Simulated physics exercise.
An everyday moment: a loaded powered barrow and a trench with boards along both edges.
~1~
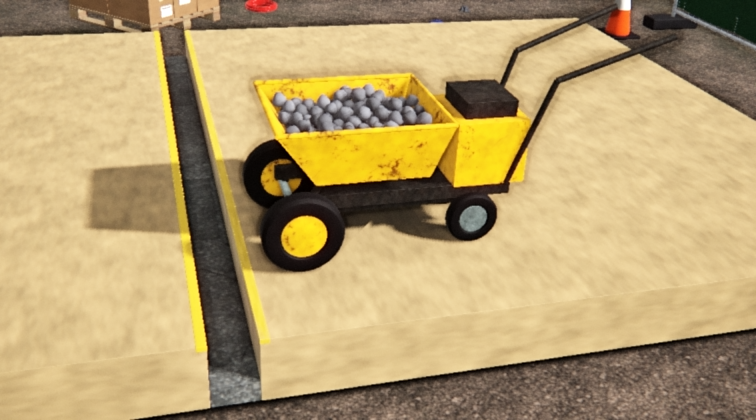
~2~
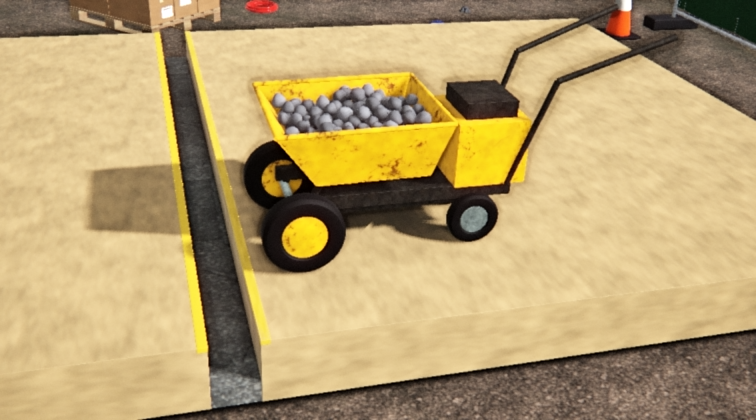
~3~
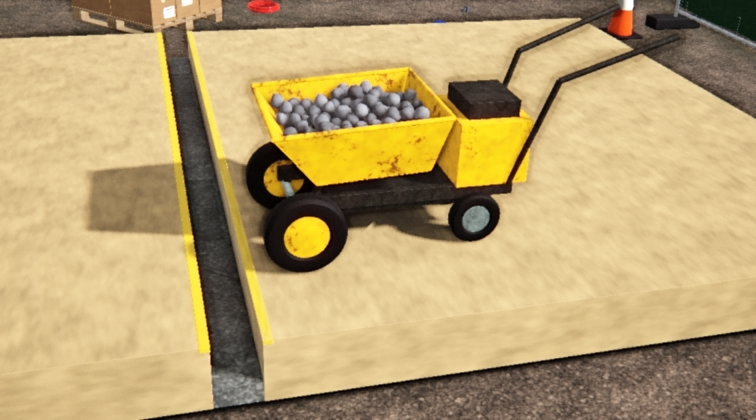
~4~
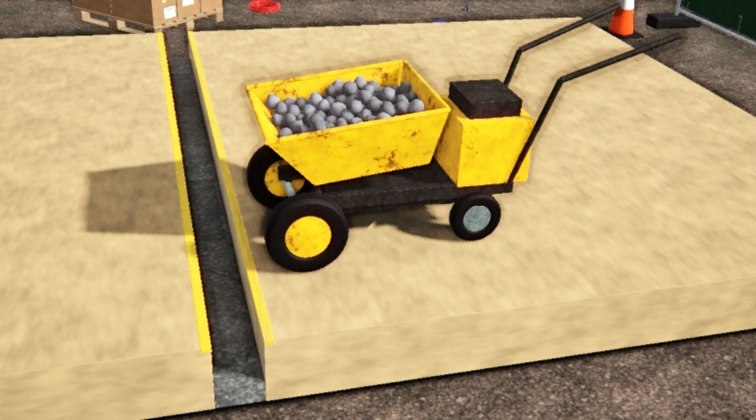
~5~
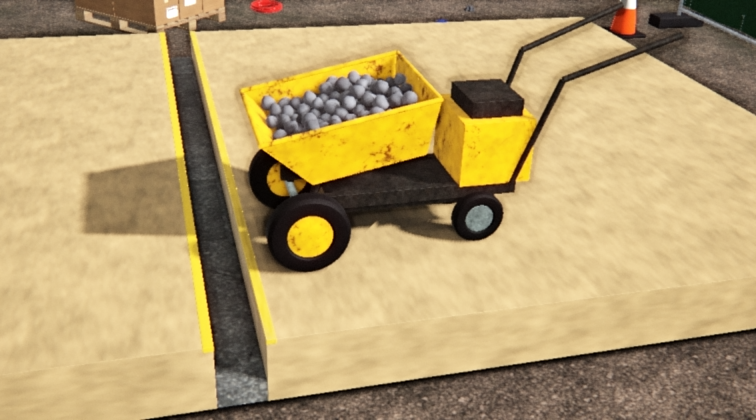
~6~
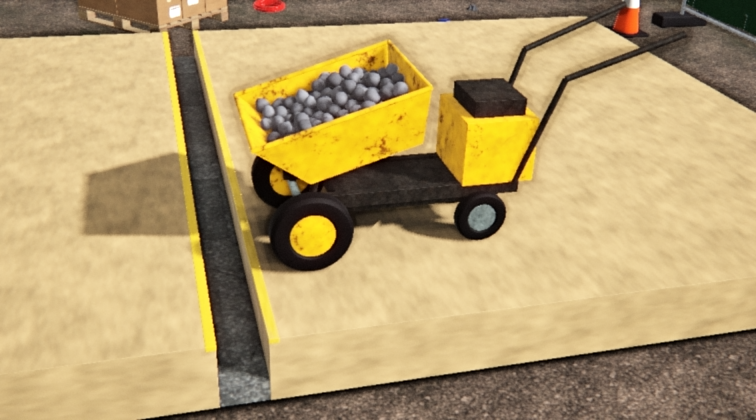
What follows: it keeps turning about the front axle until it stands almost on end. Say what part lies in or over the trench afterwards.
Between the edges lies only the smaller part of the load.
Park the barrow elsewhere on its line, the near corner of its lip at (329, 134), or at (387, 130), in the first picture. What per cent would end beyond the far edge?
The first gives 40 %, the second 0 %.
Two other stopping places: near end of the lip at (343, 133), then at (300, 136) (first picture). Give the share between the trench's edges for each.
First some 70, then 30 per cent.
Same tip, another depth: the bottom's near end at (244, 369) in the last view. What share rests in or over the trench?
It comes to 0 per cent or so.
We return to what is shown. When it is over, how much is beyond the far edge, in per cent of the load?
Roughly 85 in a hundred.
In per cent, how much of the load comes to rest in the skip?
Roughly 10 in a hundred.
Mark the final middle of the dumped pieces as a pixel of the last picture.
At about (143, 247).
Soon, skip tipped steeply; all in the skip.
A while on, skip tipped right over; most in the skip; a small part beyond it; a stray few falling.
Towards the end, skip tipped right over; about a quarter in the skip; most beyond it; a stray few falling.
Finally, skip tipped right over; a small part in the skip; a stray few in or heaped over the trench; most beyond it.
